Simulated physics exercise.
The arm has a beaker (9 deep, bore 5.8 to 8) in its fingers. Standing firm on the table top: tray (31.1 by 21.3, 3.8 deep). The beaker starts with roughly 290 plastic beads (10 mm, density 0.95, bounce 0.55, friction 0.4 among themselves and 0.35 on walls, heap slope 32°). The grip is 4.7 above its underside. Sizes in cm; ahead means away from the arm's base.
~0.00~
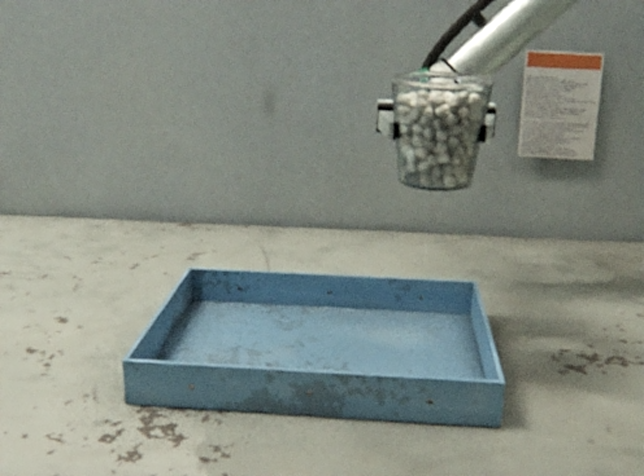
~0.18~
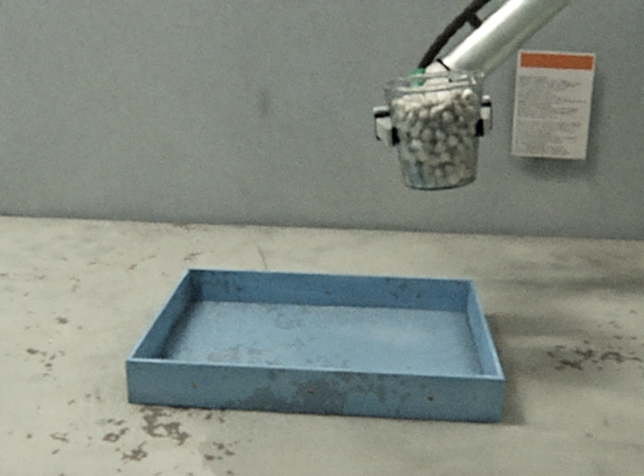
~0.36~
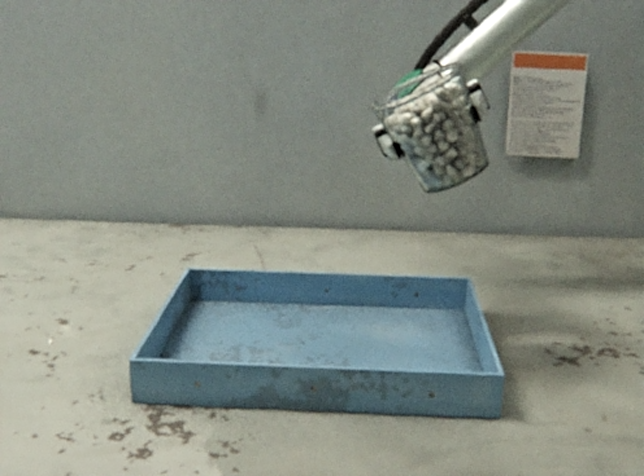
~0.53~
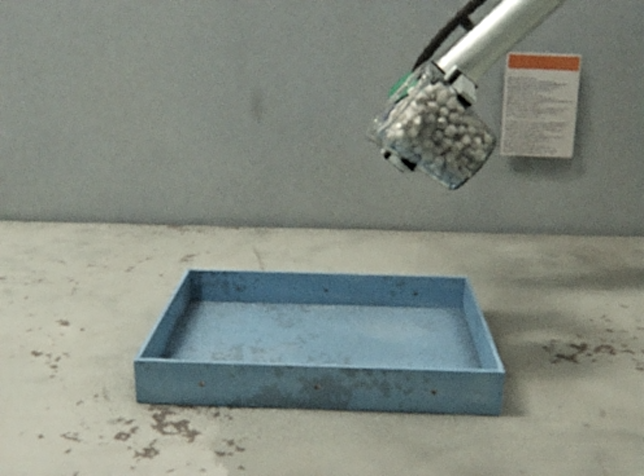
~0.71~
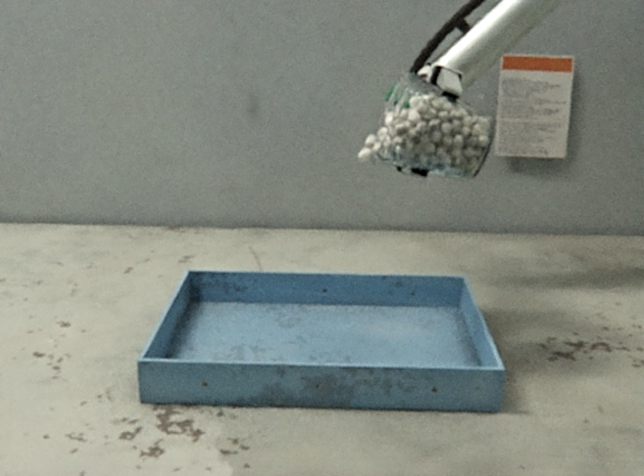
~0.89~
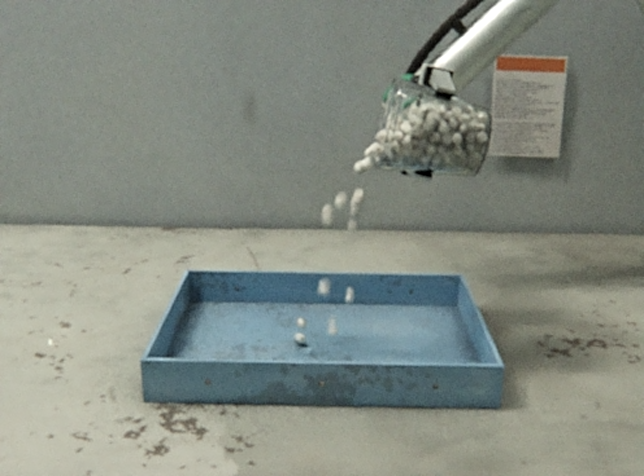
Above a blue tray on a worn tabletop, a robot arm tilting a clear beaker leftward, pale beads starting to drop into the tray.
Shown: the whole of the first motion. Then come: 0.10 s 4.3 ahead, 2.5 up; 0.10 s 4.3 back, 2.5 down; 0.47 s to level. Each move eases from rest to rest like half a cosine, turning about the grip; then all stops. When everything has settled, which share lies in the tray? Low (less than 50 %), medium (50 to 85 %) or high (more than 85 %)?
Answer: High; more than 85 % of the plastic beads finish in the tray.
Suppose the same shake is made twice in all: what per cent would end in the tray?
In that case some 95 per cent.
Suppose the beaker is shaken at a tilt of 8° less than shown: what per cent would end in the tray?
Then about 90 per cent.
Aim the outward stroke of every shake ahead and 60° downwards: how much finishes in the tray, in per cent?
Some 30 per cent.
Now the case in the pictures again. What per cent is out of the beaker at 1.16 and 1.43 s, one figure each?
About 100, 100.
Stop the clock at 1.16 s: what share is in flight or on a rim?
About 91 per cent.
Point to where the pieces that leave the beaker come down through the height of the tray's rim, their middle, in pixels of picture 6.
Near (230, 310).
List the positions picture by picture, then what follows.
In the first frame, beaker middle at (438, 133), level; upper third of the load around (440, 105), from x 405 to 480, top at y 90; 292 in the beaker.
In the second frame, beaker middle at (437, 133), tilted 8° forward; upper third of the load around (439, 104), from x 395 to 470, top at y 90.
In the third frame, beaker middle at (437, 133), tilted 27° forward; upper third of the load around (433, 107), from x 390 to 480, top at y 85.
In the fourth frame, beaker middle at (437, 133), tilted 52° forward; upper third of the load around (431, 111), from x 390 to 485, top at y 85.
In the fifth frame, beaker middle at (436, 133), tilted 71° forward; upper third of the load around (433, 117), from x 365 to 485, top at y 100; 291 in the beaker, 1 in flight or on a rim.
In the sixth frame, beaker middle at (435, 133), tilted 79° forward; upper third of the load around (440, 121), from x 300 to 480, top at y 105; 275 in the beaker, 7 in the tray, 10 in flight or on a rim.
After 1.16 s, tilted 75° forward, highest piece 20 above the table; 24 in the tray, 2 in the beaker, 266 in flight or on a rim.
After 1.43 s, tilted 15° forward, highest piece 19 above the table; 280 in the tray, 9 on the table or floor, 2 in the beaker, 1 in flight or on a rim.
After 1.76 s, level, highest piece 19 above the table; 280 in the tray, 10 on the table or floor, 2 in the beaker.
After 2.81 s, level, highest piece 19 above the table; 280 in the tray, 10 on the table or floor, 2 in the beaker.
At rest, 280 in the tray, 10 on the table or floor, 2 in the beaker. That is 96 % in the tray.
